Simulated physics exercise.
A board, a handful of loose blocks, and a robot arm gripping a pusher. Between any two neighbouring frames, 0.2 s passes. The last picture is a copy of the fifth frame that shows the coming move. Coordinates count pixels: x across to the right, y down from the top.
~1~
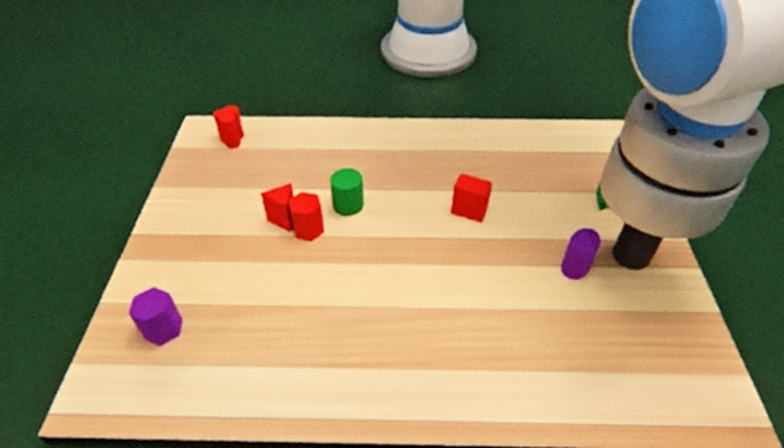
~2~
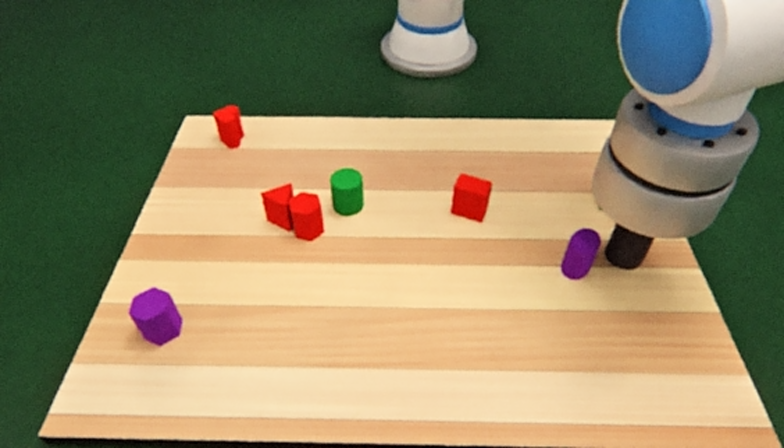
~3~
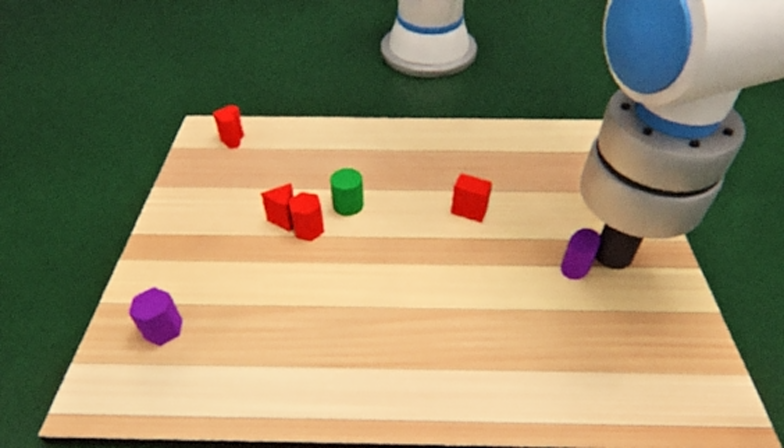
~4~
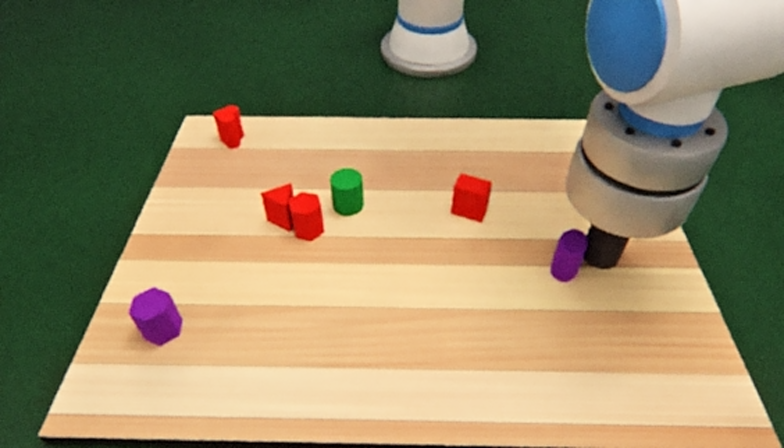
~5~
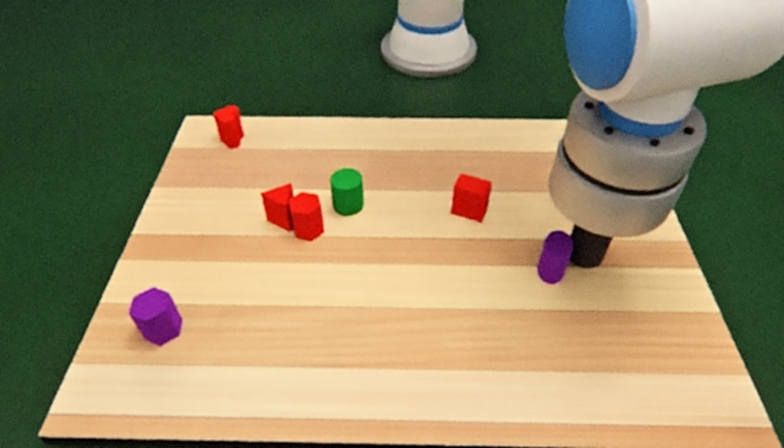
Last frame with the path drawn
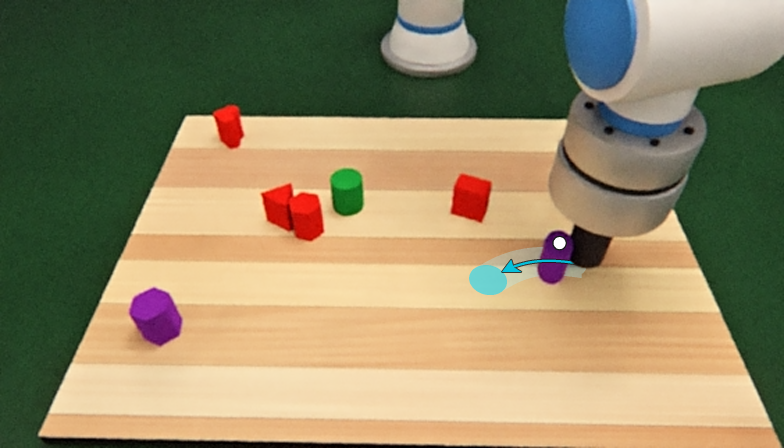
Robot arm moving left across a striped wooden board, its black tip nudging a purple block left among scattered red, green and purple blocks.
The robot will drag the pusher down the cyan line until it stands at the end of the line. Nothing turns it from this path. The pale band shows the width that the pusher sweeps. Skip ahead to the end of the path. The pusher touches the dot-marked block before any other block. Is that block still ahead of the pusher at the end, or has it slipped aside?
I predict the pusher still has it in front.
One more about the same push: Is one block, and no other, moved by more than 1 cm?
Yes
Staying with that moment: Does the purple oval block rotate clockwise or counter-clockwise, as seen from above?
Viewed from overhead, the purple oval block winds up turned anticlockwise.
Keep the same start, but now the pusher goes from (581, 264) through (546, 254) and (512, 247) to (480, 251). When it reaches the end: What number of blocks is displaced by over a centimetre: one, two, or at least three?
Looking at the path, I think only one of the blocks ends up more than 1 cm away.
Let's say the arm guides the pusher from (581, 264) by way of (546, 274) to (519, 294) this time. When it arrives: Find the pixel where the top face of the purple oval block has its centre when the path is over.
The answer is (491, 273).
Path on the board, from (581, 264) over (547, 261) and (515, 266) to (488, 280); the dot is on the purple oval block.
What follows on the original path. One third of the way, pusher (549, 252); purple oval block (531, 249), turned 50° anticlockwise.
Two thirds of the way, pusher (517, 257); purple oval block (505, 260), turned 90° anticlockwise.
At the end, pusher (490, 271); red oblong block in place; purple oval block (481, 278), turned 115° anticlockwise.
